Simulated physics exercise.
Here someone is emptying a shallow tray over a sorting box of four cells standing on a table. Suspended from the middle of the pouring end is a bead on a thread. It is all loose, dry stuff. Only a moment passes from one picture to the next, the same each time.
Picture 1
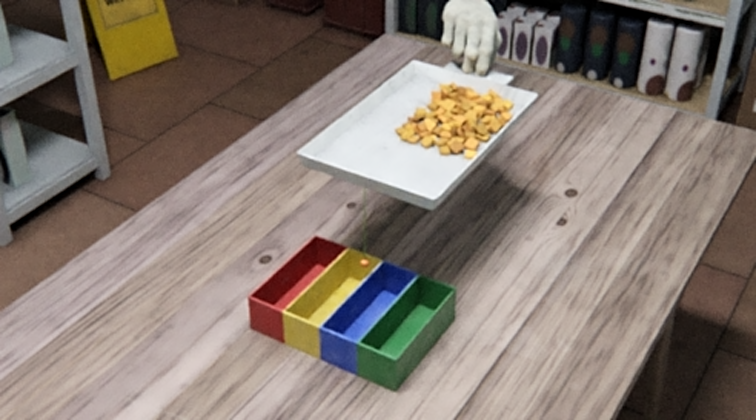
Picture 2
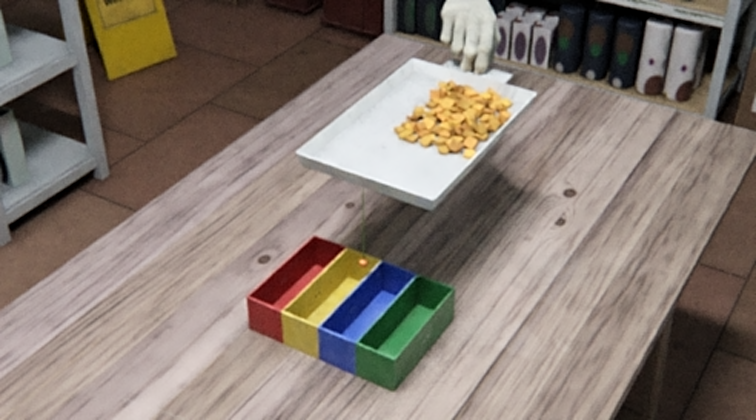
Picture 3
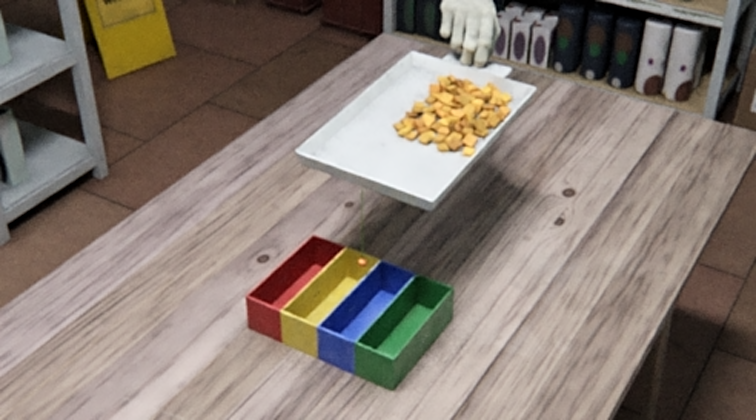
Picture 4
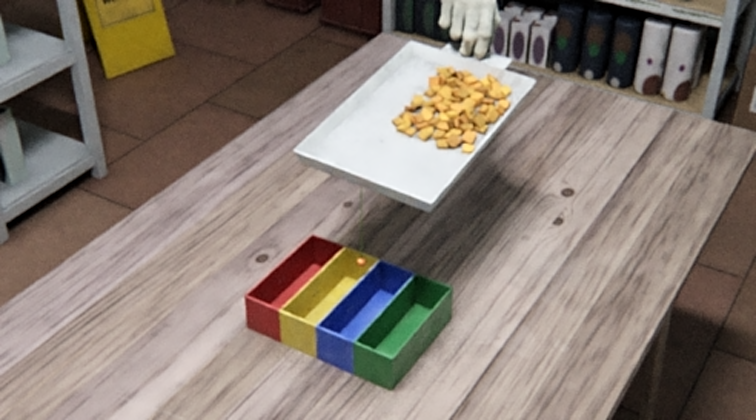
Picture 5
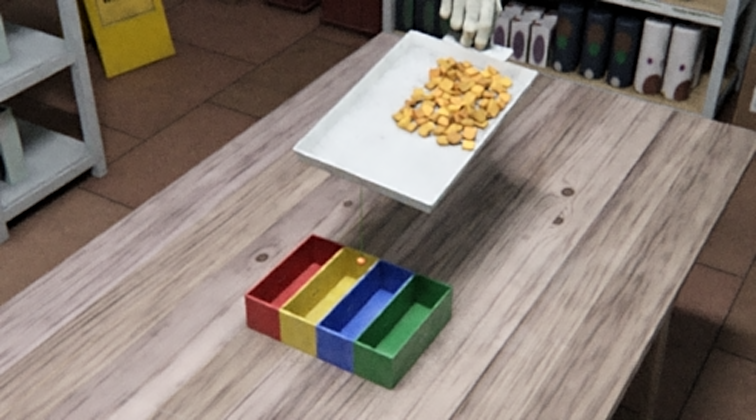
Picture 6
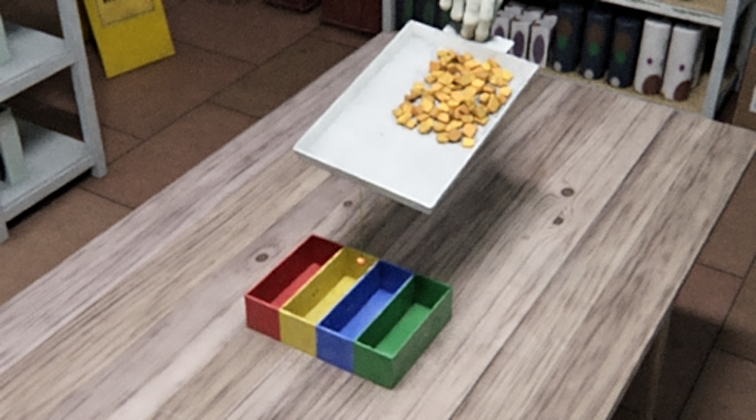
A white tray holding a pile of small golden-brown pieces slowly tilted as a white hand raised its far end, above a box with red, yellow, blue and green cells on a wooden table.
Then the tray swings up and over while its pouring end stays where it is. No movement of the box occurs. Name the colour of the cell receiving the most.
That is the green one.
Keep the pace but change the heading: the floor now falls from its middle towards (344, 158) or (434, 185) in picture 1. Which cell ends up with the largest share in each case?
Try 1 - the red one / try 2 - the green cell.
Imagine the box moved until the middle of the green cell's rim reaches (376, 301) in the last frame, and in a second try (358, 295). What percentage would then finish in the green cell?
Trial 1 near 30 percent, trial 2 near 10 percent.
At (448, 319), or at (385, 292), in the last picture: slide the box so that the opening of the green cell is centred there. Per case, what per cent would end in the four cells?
The first yields 100 per cent and the second 30 per cent.
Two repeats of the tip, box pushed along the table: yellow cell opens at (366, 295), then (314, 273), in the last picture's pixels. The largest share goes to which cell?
First try: That blue cell. Second try: The green cell.
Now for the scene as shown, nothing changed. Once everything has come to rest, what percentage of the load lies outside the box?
Close to 20 in a hundred.
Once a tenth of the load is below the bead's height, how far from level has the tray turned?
70 degrees.
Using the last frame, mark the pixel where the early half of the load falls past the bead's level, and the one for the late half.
I'd say close to (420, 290) at first and close to (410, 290) later on.
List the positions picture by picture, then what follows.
The first picture shows corners of the pouring end near (303, 152) and (433, 196), level; middle of the load near (458, 119), cereal squares; bead on its thread near (365, 263); red cell near (267, 317); yellow cell near (302, 332); blue cell near (339, 348); green cell near (377, 364).
The second picture shows corners of the pouring end near (302, 152) and (432, 196), level; middle of the load near (457, 118).
The third picture shows corners of the pouring end near (301, 150) and (431, 197), tipped barely, lowest at the right corner; middle of the load near (457, 113).
The fourth picture shows corners of the pouring end near (299, 149) and (430, 199), tipped a little, lowest at the right corner; middle of the load near (456, 107).
The fifth picture shows corners of the pouring end near (299, 148) and (430, 200), tipped a little, lowest at the right corner; middle of the load near (456, 101).
The sixth picture shows corners of the pouring end near (299, 147) and (429, 202), tipped a little, lowest at the right corner; middle of the load near (456, 95); red cell near (263, 315); yellow cell near (298, 330); blue cell near (335, 346); green cell near (373, 363).
Shortly afterwards, tray tipped steeply; all but a few on the tray; only a few falling or outside the box.
Next, tray tipped right over; near a third on the tray; near a third in the green cell; a little in the blue cell; near a quarter falling or outside the box.
Some moments later, tray tipped past a quarter turn; near two thirds in the green cell; near a quarter in the blue cell; a little falling or outside the box.
In the end, tray tipped past a quarter turn; near two thirds in the green cell; near a quarter in the blue cell; none at all in the yellow cell; none at all in the red cell; a little outside the box.
